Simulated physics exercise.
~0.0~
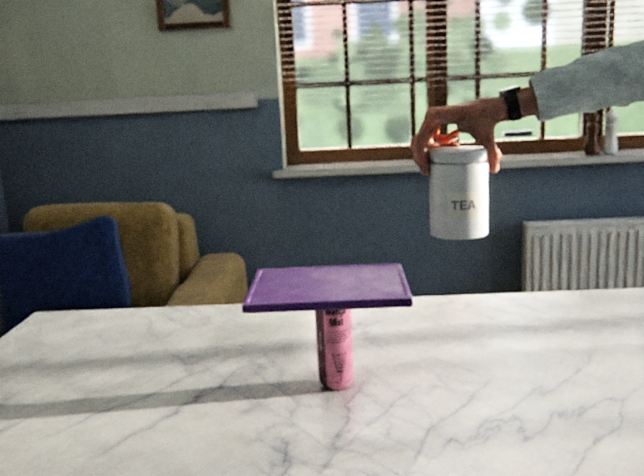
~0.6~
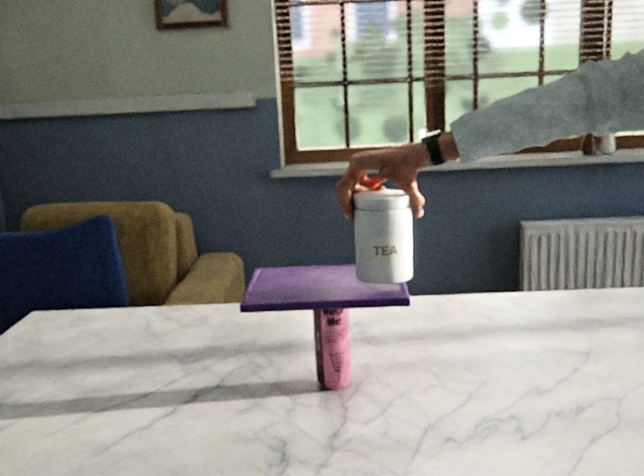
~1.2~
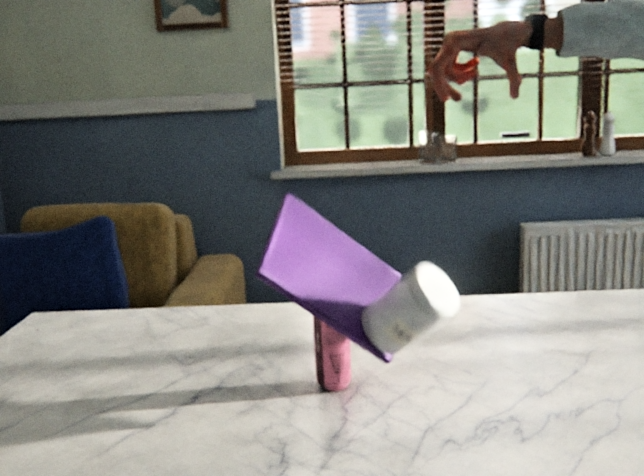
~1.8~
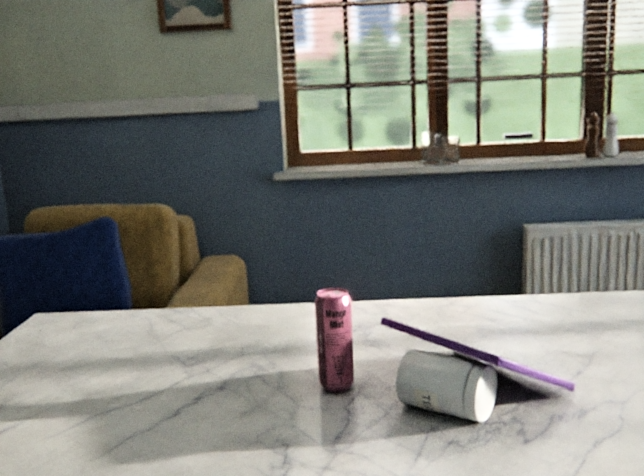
On a white marble-patterned table in a room with a window, an armchair and a radiator, a purple lid lies flat on top of an upright pink can. A hand holding a white jar marked TEA moves left and lowers it onto the right side of the lid. Once the hand lets go and draws back, the lid tips steeply down to the right and the jar leans over with it. Both drop to the table. The jar ends on its side with the lid resting slanted against it, while the can still stands in place.
